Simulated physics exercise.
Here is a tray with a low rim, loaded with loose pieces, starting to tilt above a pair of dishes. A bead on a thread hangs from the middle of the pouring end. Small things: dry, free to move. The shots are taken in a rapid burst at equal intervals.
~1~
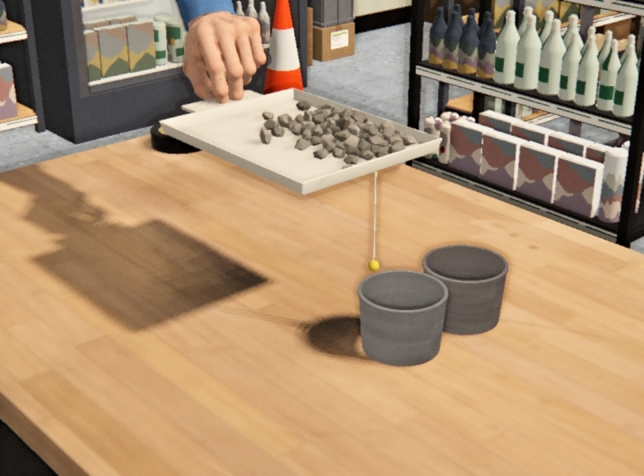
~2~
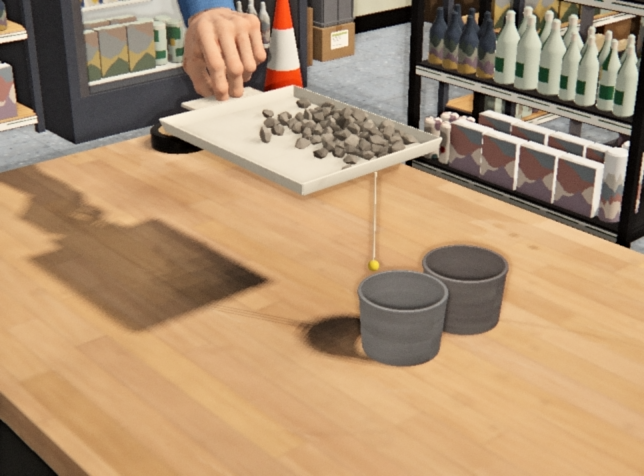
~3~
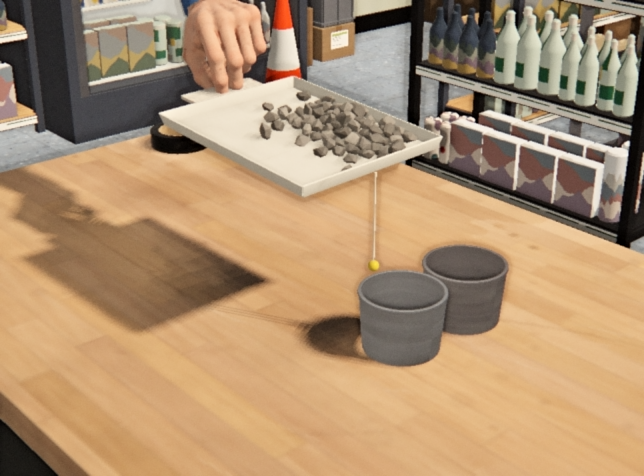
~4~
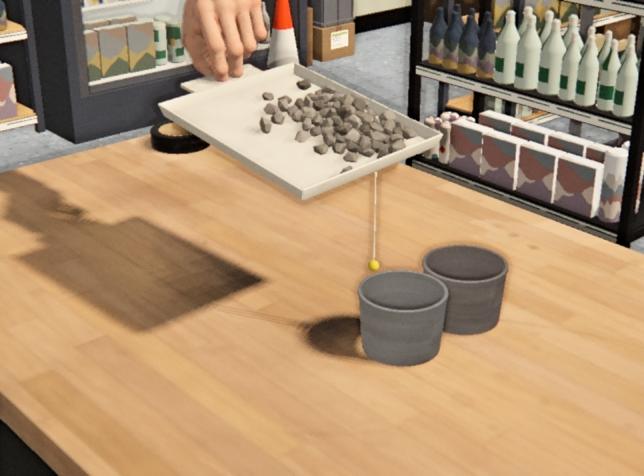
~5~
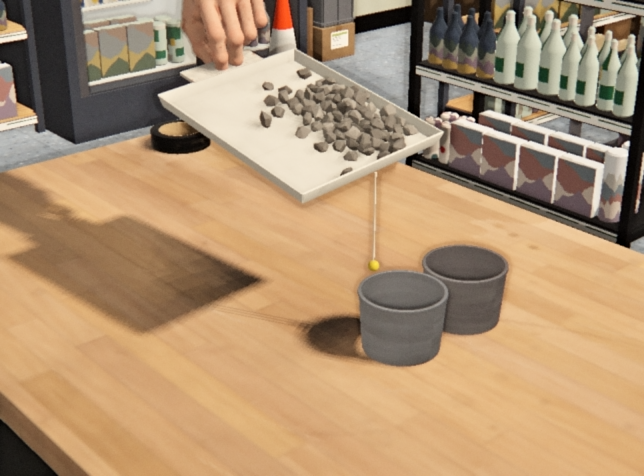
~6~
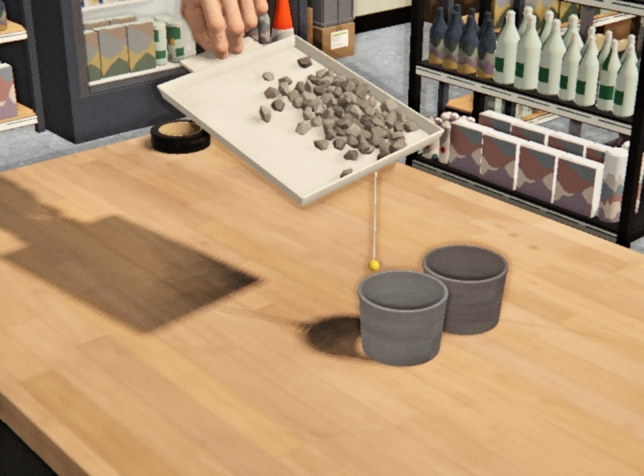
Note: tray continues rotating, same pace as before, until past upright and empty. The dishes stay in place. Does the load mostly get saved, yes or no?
No, less than half is saved.
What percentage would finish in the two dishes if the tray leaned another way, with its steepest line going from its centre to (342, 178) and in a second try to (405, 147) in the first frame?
The first try gives close to 40 per cent, the second close to 50 per cent.
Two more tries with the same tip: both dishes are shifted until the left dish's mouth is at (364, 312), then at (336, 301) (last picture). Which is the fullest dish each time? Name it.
In turn: The dish on the left; the dish on the left.
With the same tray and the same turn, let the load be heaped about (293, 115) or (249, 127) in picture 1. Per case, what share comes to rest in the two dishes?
Roughly 0 % and then 10 %.
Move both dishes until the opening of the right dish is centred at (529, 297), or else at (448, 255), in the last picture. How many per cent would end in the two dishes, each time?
Trial 1 about 0 %, trial 2 about 0 %.
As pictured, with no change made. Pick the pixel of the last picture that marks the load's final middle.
Somewhere around (323, 380) in the last picture.
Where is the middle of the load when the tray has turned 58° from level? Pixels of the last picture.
Its middle sits at about pixel (344, 152).
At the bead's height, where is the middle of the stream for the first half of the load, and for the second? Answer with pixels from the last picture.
Starting near (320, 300), moving on to near (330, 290).
Shortly afterwards, tray tipped steeply; all but a few on the tray; a little in the air.
Next, tray tipped right over; near a quarter on the tray; a little in the left dish; near half outside both; near a quarter in the air.
Some moments later, tray tipped past a quarter turn; near a quarter in the left dish; the bulk outside both.
In the end, tray tipped past a quarter turn; near a quarter in the left dish; none at all in the right dish; the bulk outside both.
